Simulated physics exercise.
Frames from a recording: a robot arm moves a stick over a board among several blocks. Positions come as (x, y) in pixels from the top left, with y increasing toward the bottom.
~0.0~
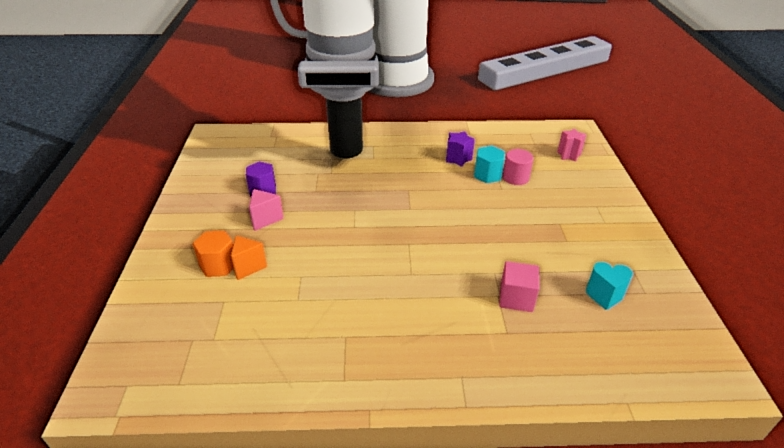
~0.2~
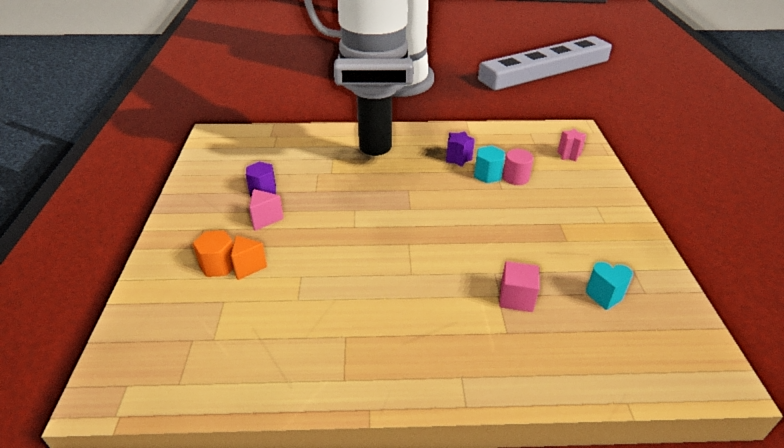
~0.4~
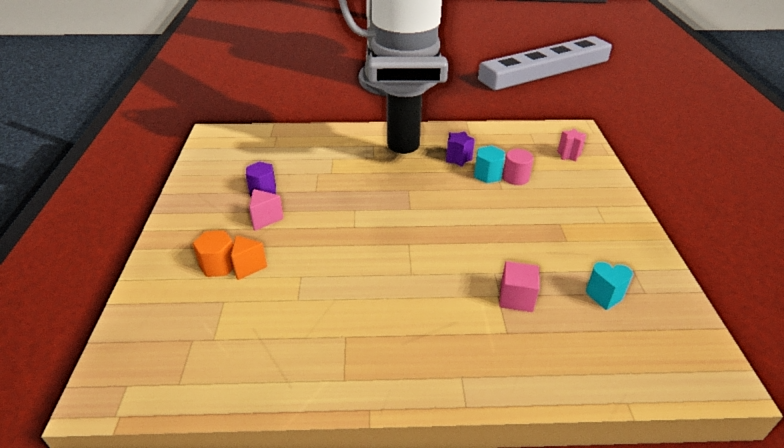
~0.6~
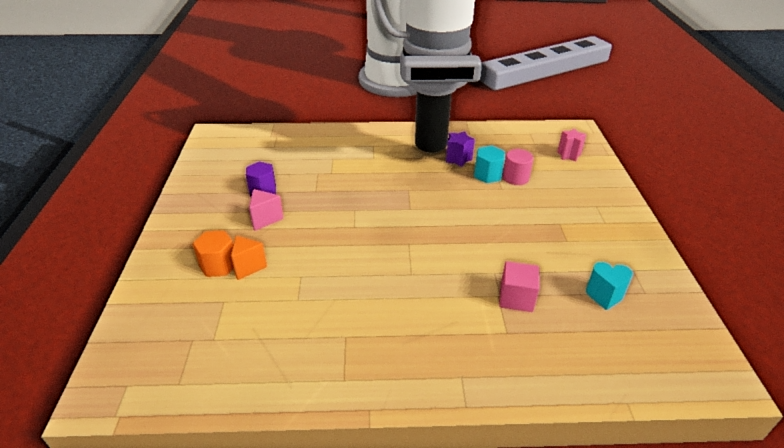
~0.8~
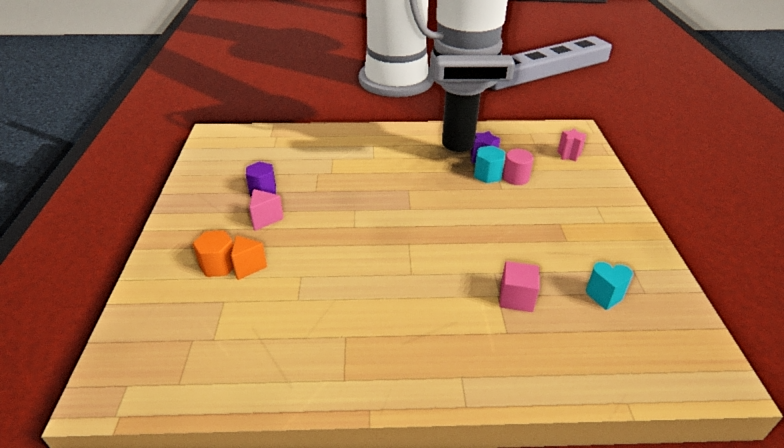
A robot arm slides a black stick right along the board, pushing a purple star block.
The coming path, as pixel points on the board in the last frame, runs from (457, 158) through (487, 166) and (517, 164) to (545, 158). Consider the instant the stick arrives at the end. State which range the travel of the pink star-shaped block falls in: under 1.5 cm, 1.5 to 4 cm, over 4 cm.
Between 1.5 and 4 cm.
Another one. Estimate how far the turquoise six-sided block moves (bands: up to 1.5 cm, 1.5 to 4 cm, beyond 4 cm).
My prediction: Between 1.5 and 4 cm.
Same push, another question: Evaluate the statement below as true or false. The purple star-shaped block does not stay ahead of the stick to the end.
It is false.
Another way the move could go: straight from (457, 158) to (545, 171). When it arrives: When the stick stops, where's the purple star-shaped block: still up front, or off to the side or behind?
It is still there in front.
On the path given first. One third of the way, stick (490, 152); purple star-shaped block (516, 140), turned 20° anticlockwise; turquoise six-sided block (501, 160); pink circle (530, 159).
Two thirds of the way, stick (520, 150); purple star-shaped block (545, 138), turned 20° anticlockwise; turquoise six-sided block (503, 161), turned 15° clockwise; pink circle (532, 160).
At the end, stick (548, 145); purple star-shaped block (573, 132), turned 20° anticlockwise; turquoise six-sided block (503, 161), turned 15° clockwise; pink circle (532, 160); pink star-shaped block (593, 132), turned 20° clockwise.
